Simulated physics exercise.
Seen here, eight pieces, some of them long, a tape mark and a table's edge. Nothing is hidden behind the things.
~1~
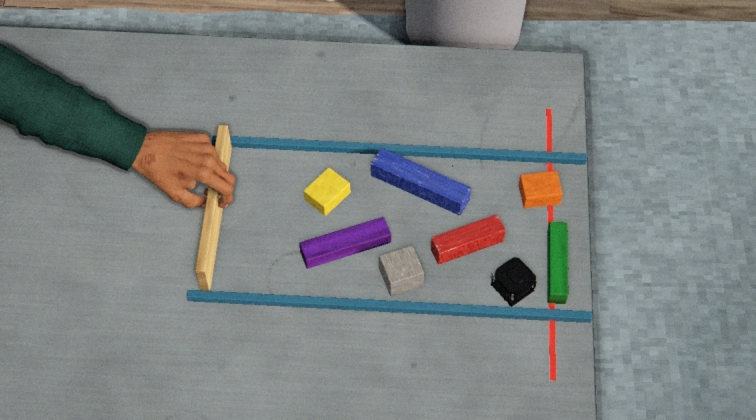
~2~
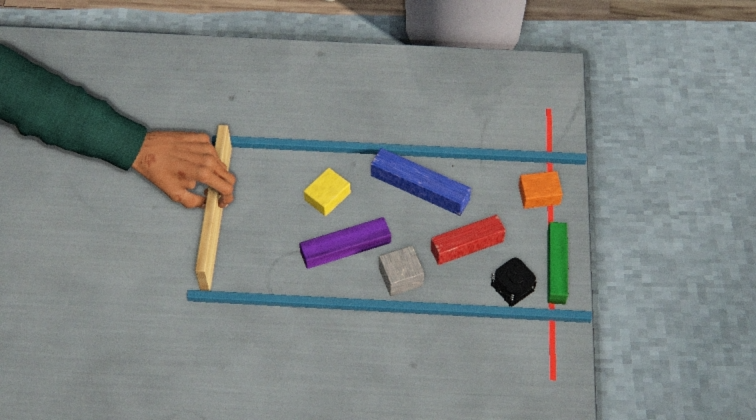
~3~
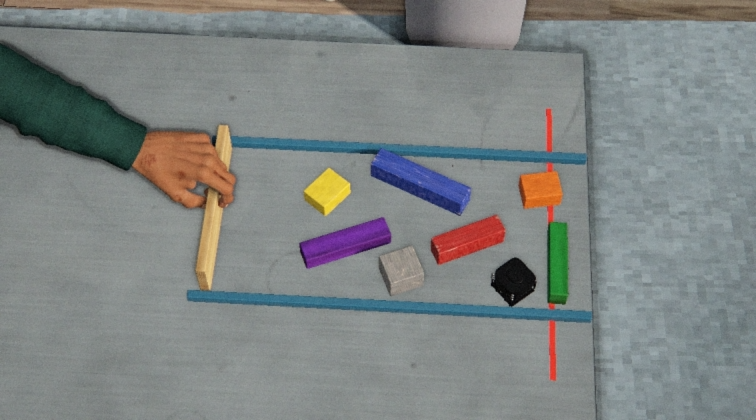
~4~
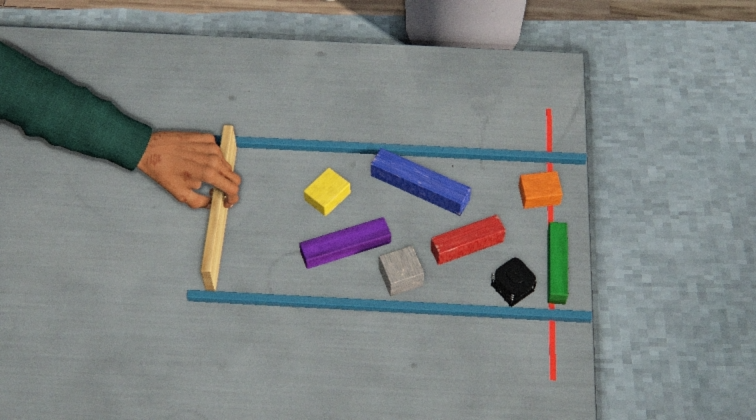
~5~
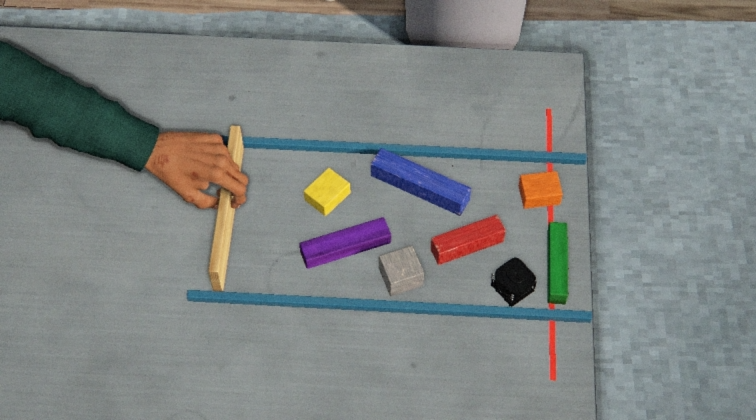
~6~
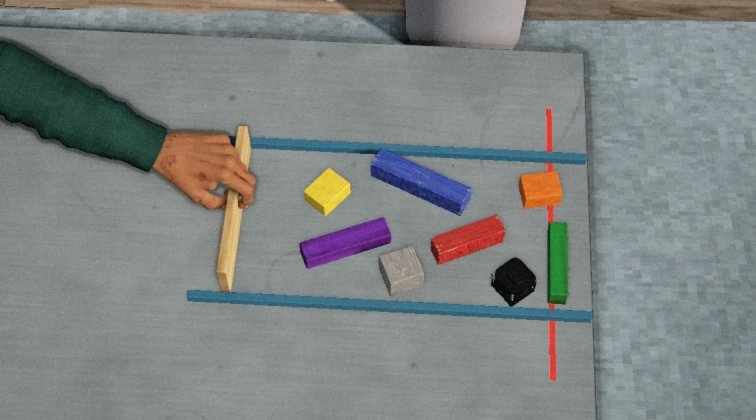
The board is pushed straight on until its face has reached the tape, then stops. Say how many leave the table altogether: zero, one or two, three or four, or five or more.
Here the number that fall off is five or more.
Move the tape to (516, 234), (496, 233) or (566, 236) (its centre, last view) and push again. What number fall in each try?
Down on the floor: 2, 0 and 6.
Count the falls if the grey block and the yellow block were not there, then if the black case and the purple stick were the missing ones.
First 4, then 3.
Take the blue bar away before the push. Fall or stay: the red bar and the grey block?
The red bar falls, the grey block stays on.
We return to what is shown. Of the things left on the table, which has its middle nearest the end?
That is the purple stick.
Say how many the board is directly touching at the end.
That makes 3.
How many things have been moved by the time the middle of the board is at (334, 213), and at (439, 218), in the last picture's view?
2 and 6.
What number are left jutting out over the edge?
That would be 1.
Soon after, none off yet; green stick at rest near (557, 263); orange block at rest near (540, 190); black case at rest near (514, 282).
At rest, the number that fall off is five or more; fallen, blue bar, red bar, black case, orange block and green stick.
